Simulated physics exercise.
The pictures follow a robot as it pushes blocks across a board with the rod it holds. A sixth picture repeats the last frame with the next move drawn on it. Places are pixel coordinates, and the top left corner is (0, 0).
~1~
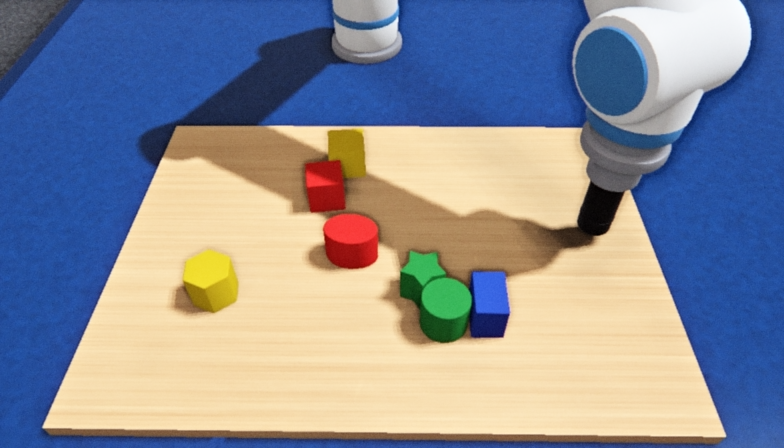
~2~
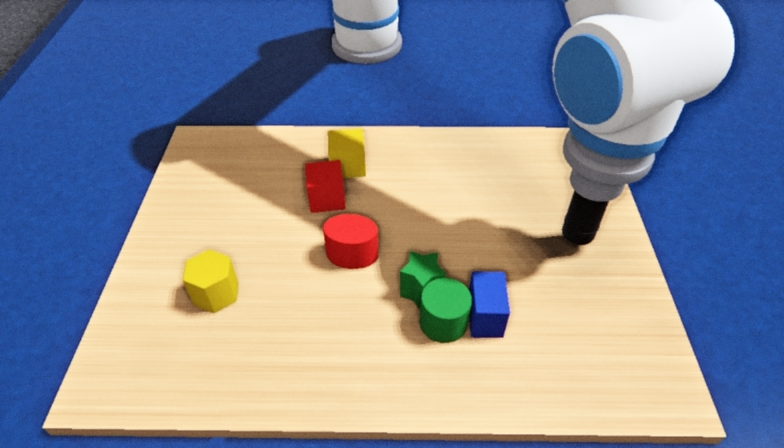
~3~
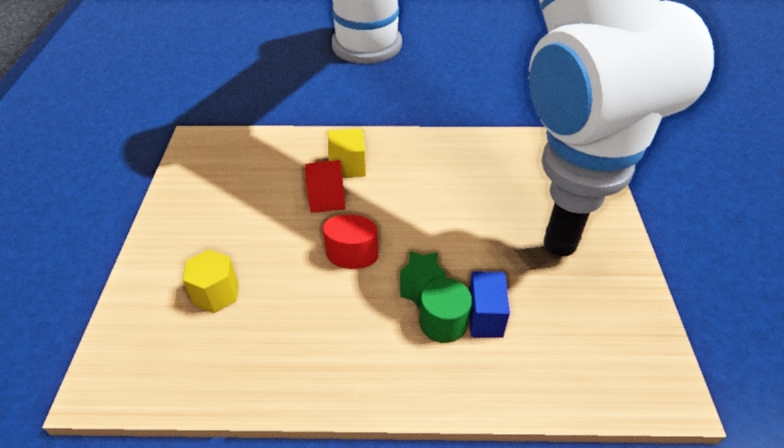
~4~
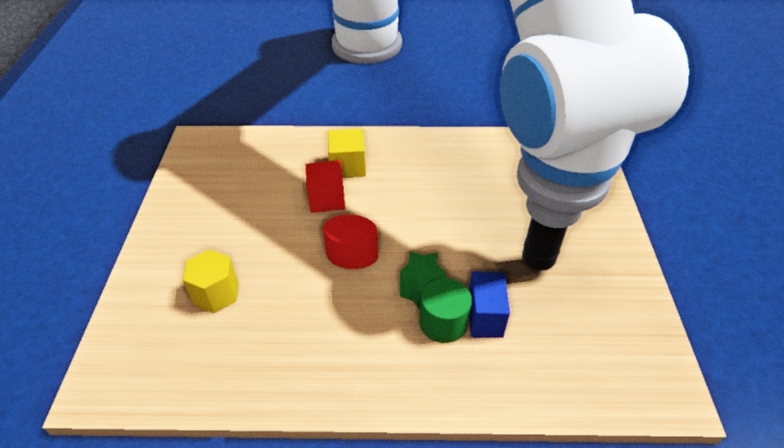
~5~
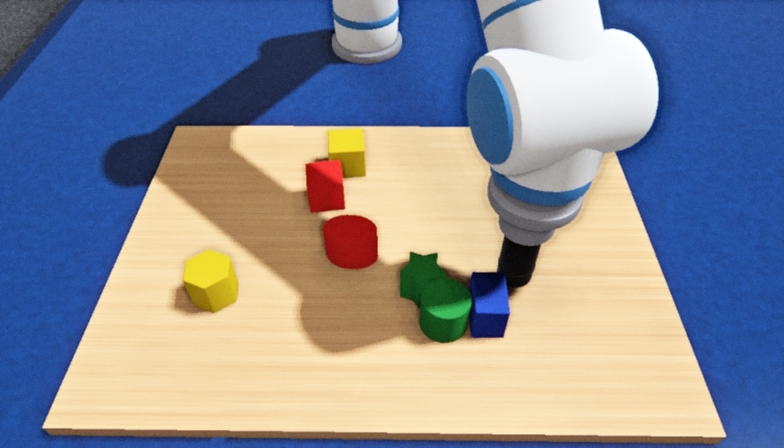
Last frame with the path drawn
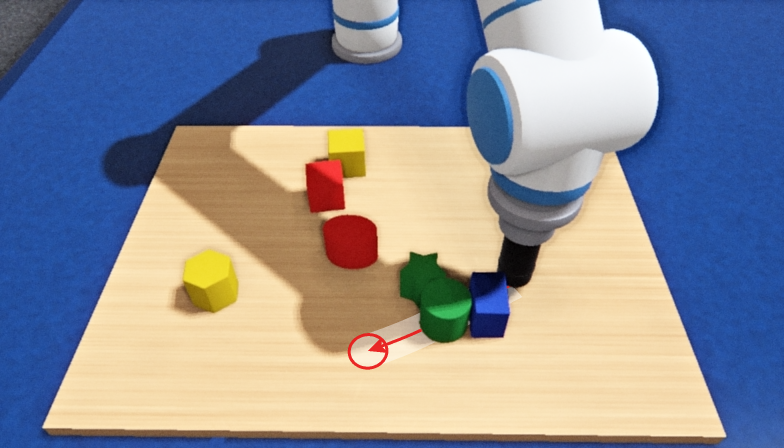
A white robot arm with a black rod moved steadily left and toward the front of a wooden board, coming in beside the blue block near the green pieces, while none of the coloured blocks moved.
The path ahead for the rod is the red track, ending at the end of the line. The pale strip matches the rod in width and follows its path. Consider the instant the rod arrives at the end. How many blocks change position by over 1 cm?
I'm going with two.
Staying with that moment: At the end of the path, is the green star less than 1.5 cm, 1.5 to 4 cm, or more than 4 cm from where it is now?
It moves only a bit, under 1.5 cm.
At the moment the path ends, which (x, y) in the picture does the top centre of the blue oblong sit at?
Close to (468, 326).
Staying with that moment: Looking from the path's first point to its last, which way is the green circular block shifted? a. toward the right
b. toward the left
My answer is option b.
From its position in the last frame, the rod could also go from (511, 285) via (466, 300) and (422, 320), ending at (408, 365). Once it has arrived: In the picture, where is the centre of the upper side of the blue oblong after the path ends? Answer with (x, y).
The middle of its upper face should be somewhere near (468, 313).
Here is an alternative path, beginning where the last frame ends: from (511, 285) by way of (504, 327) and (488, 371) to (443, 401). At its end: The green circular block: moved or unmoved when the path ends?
That one moves away.
The line goes from (511, 285) through (468, 307) and (421, 330) to (368, 351).
What follows on the original path. One third of the way, rod at (468, 298); green circular block at (418, 317); blue oblong at (476, 318), turned 60° anticlockwise.
Two thirds of the way, rod at (420, 321); green circular block at (390, 335); blue oblong at (468, 326), turned 110° anticlockwise.
At the end, rod at (367, 342); green star unmoved; green circular block at (351, 367); blue oblong at (468, 326), turned 110° anticlockwise.
